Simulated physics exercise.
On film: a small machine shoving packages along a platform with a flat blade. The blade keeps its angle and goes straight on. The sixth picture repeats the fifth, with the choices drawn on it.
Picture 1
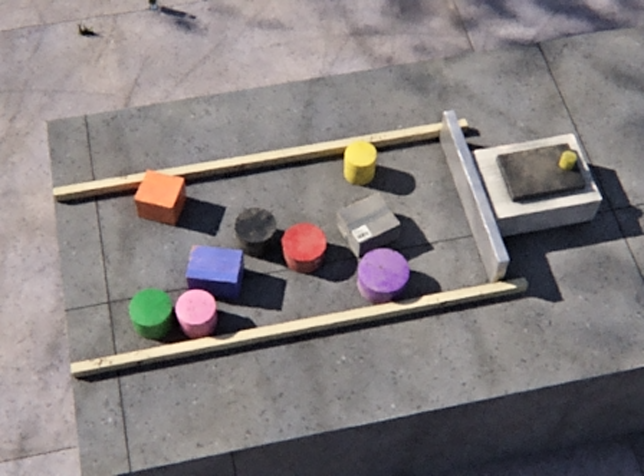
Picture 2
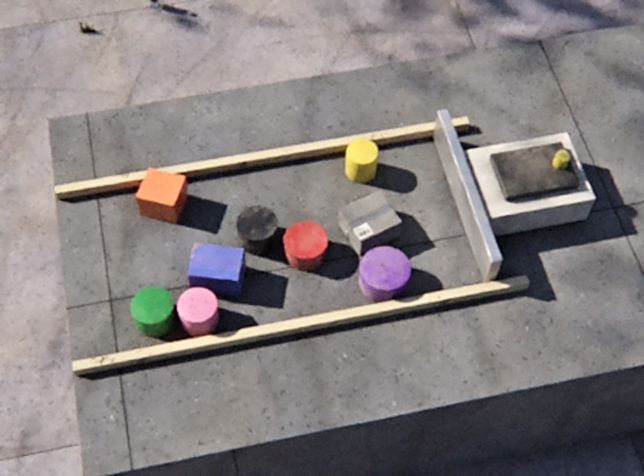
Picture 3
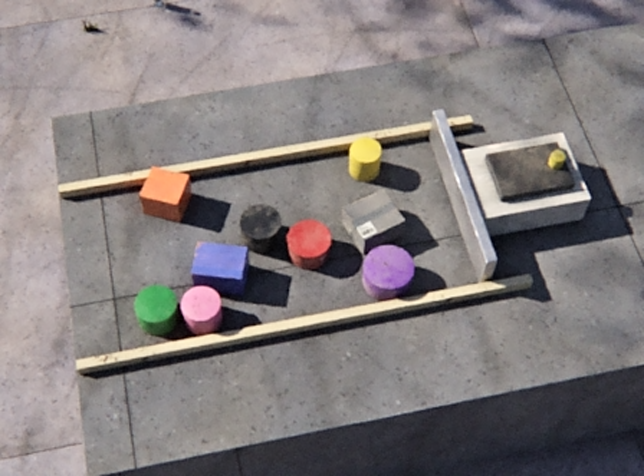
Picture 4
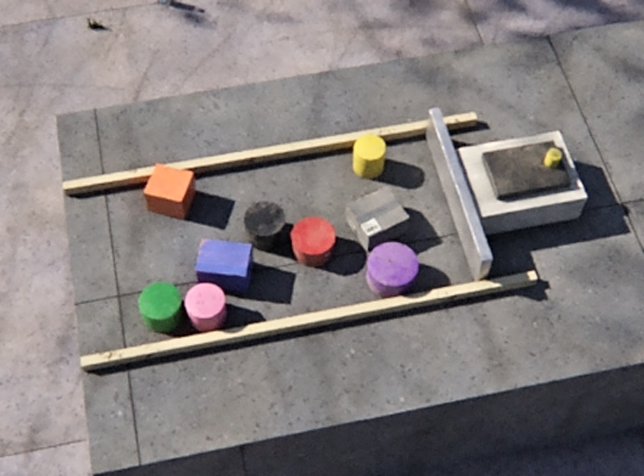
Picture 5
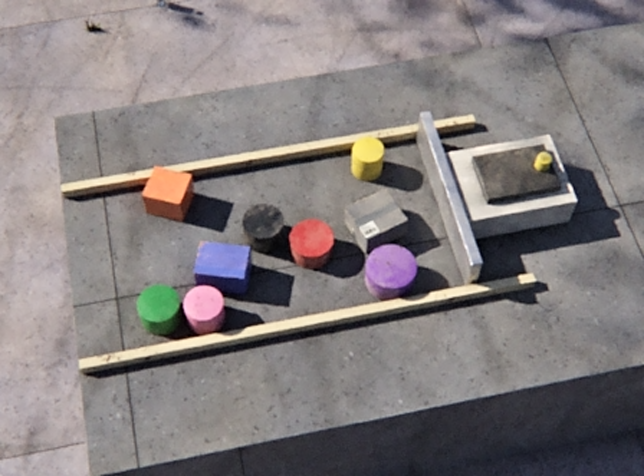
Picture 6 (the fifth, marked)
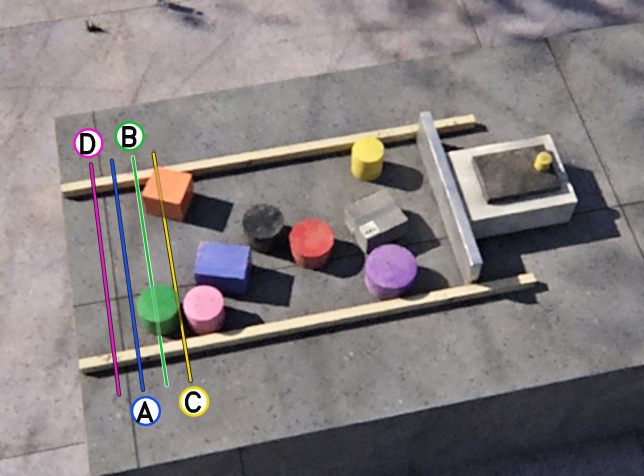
The clip opens on a grey stone platform where colourful blocks and canisters sit between two pale wooden strips, with a small machine and its flat upright blade at the right. The machine creeps left a short way, narrowing the gap to the nearest packages, while the packages stay in place, untouched.
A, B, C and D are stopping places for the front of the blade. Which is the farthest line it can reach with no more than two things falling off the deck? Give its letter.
As far as mark B.
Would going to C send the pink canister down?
By then, no.
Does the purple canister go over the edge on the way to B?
No.
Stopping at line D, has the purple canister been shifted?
Yes.
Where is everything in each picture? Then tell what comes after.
In the first frame, green canister (152, 314); grey parcel (368, 225); blue crate (216, 272).
In the second frame, robot (529, 171); yellow canister (362, 161).
In the third frame, robot (524, 171); purple canister (388, 274).
In the fourth frame, robot (520, 170); pink canister (207, 308).
In the fifth frame, robot (510, 173); green canister (160, 310); grey parcel (376, 221); blue crate (223, 269).
On the marked copy, A at (126, 268); B at (149, 263); C at (171, 259); D at (104, 272).
With B. Early on, robot (406, 192); purple canister (329, 285); yellow canister (308, 170).
Further on, robot (299, 211); green canister (108, 334); blue crate (125, 291).
At the end, robot (213, 226); blue crate over the edge; green canister over the edge; two fallen.
As for the rest, A drops four; C is within the limit but short; D drops five.
